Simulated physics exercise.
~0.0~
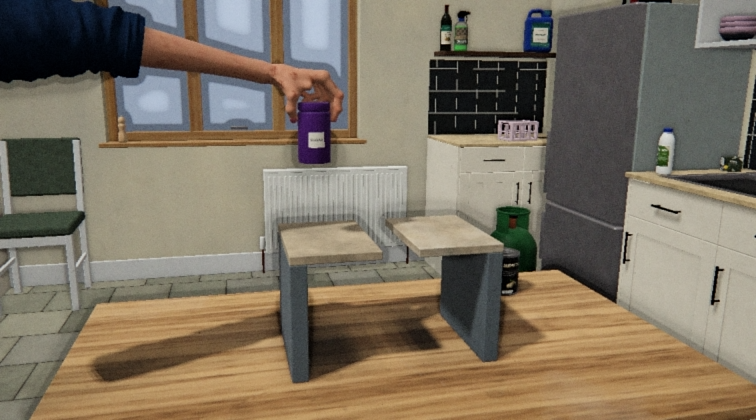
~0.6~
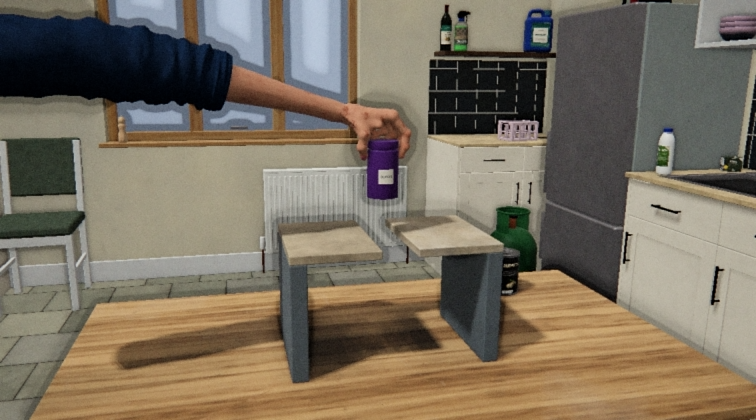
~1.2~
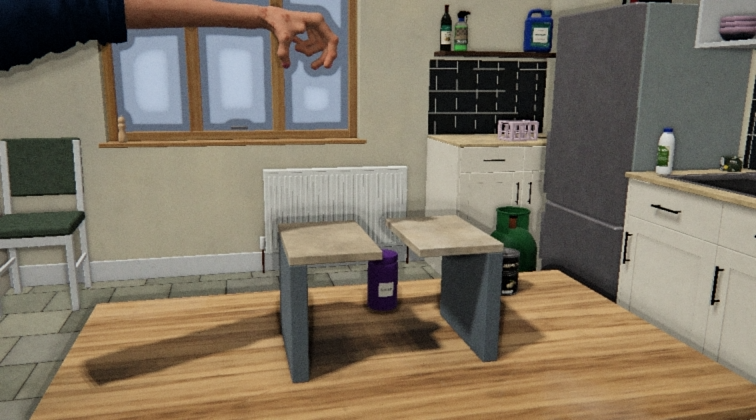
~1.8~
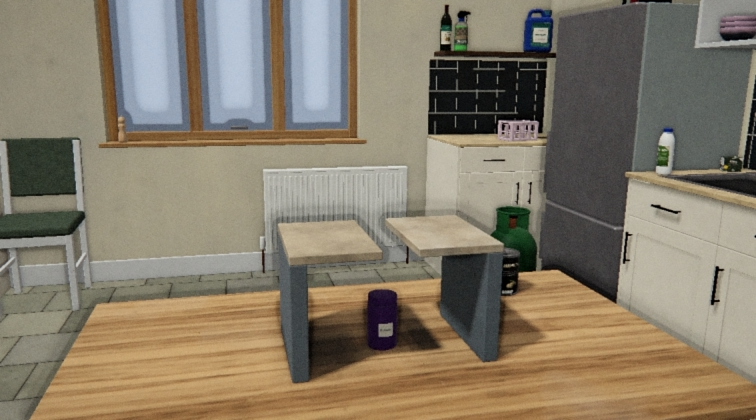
In a kitchen seen from a fixed spot across a wooden table, two pale-topped ledges on grey-blue upright panels stand with a gap between them. A small dark tin sits behind the right ledge, with a green container, a grey fridge and white cupboards beyond. A hand reaching in from the left holds a purple jar with a white label above the stand, then carries it right and lowers it over the gap. The hand lets go and draws back as the jar drops between the ledges. It ends upright on the table beneath the gap, and the hand is gone.
